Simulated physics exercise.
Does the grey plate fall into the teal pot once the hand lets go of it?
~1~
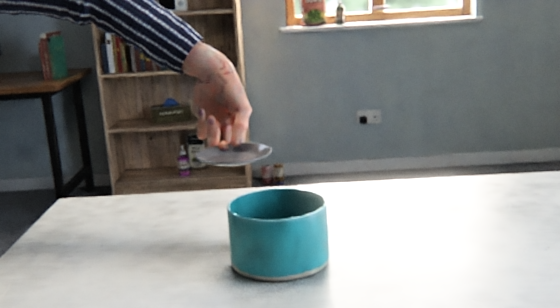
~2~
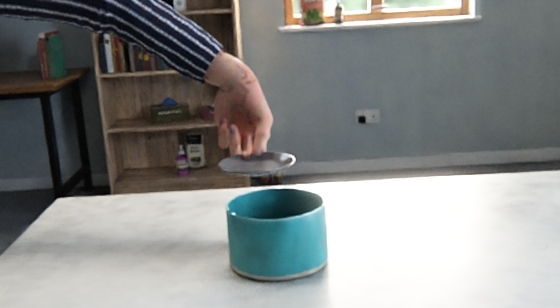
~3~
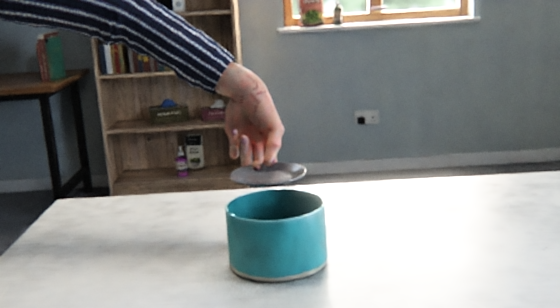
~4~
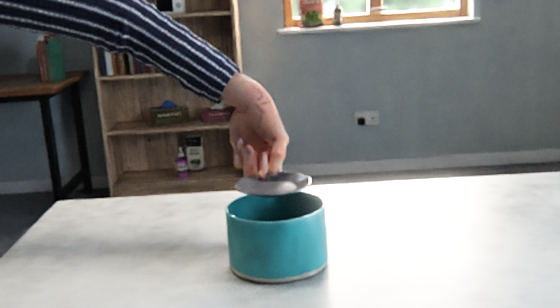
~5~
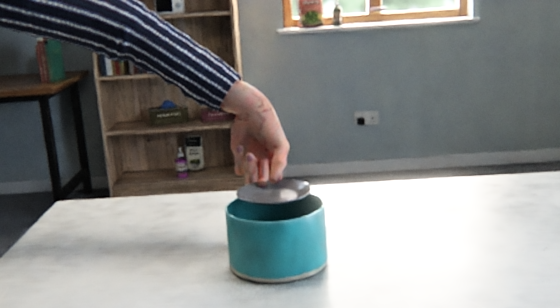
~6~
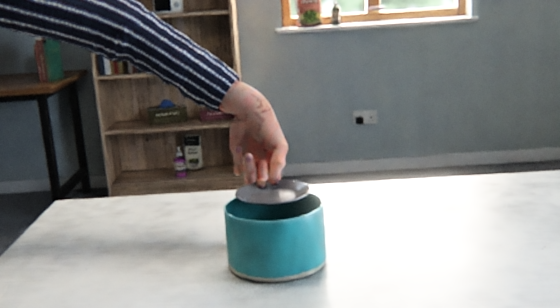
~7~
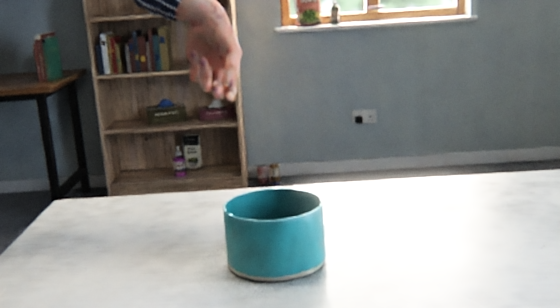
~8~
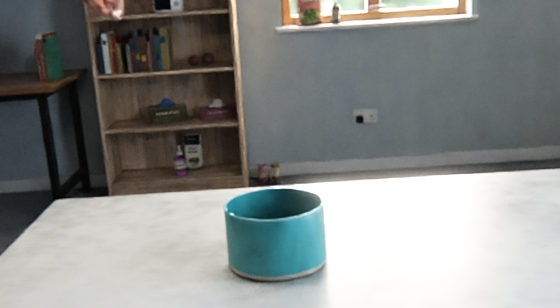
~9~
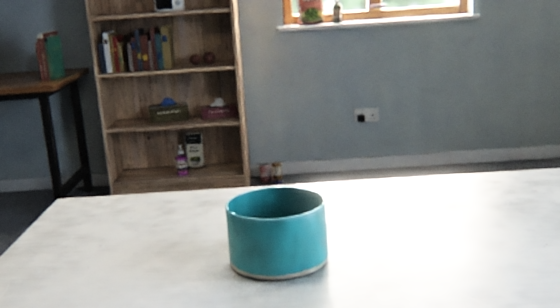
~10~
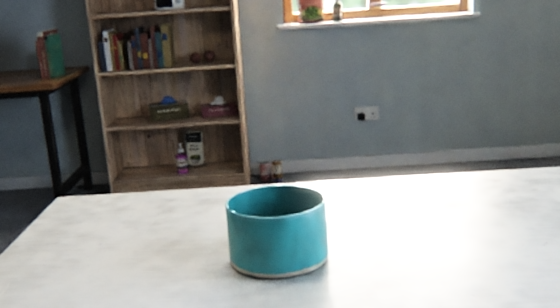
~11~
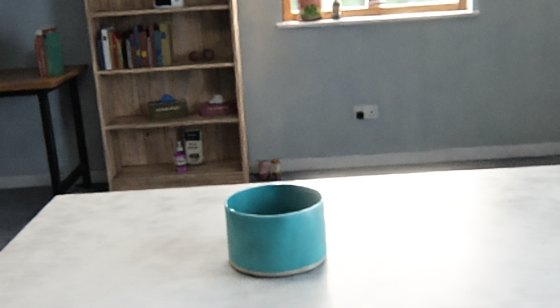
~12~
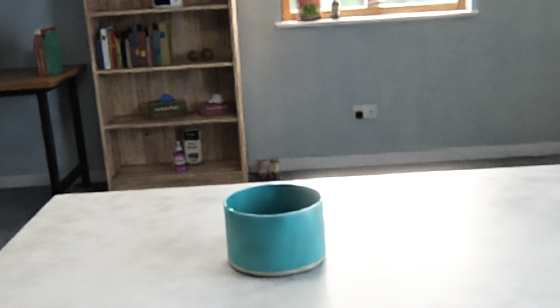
Yes, the grey plate falls into the pot. After the hand pulls away, the pot's opening is left uncovered and the plate is no longer in view.
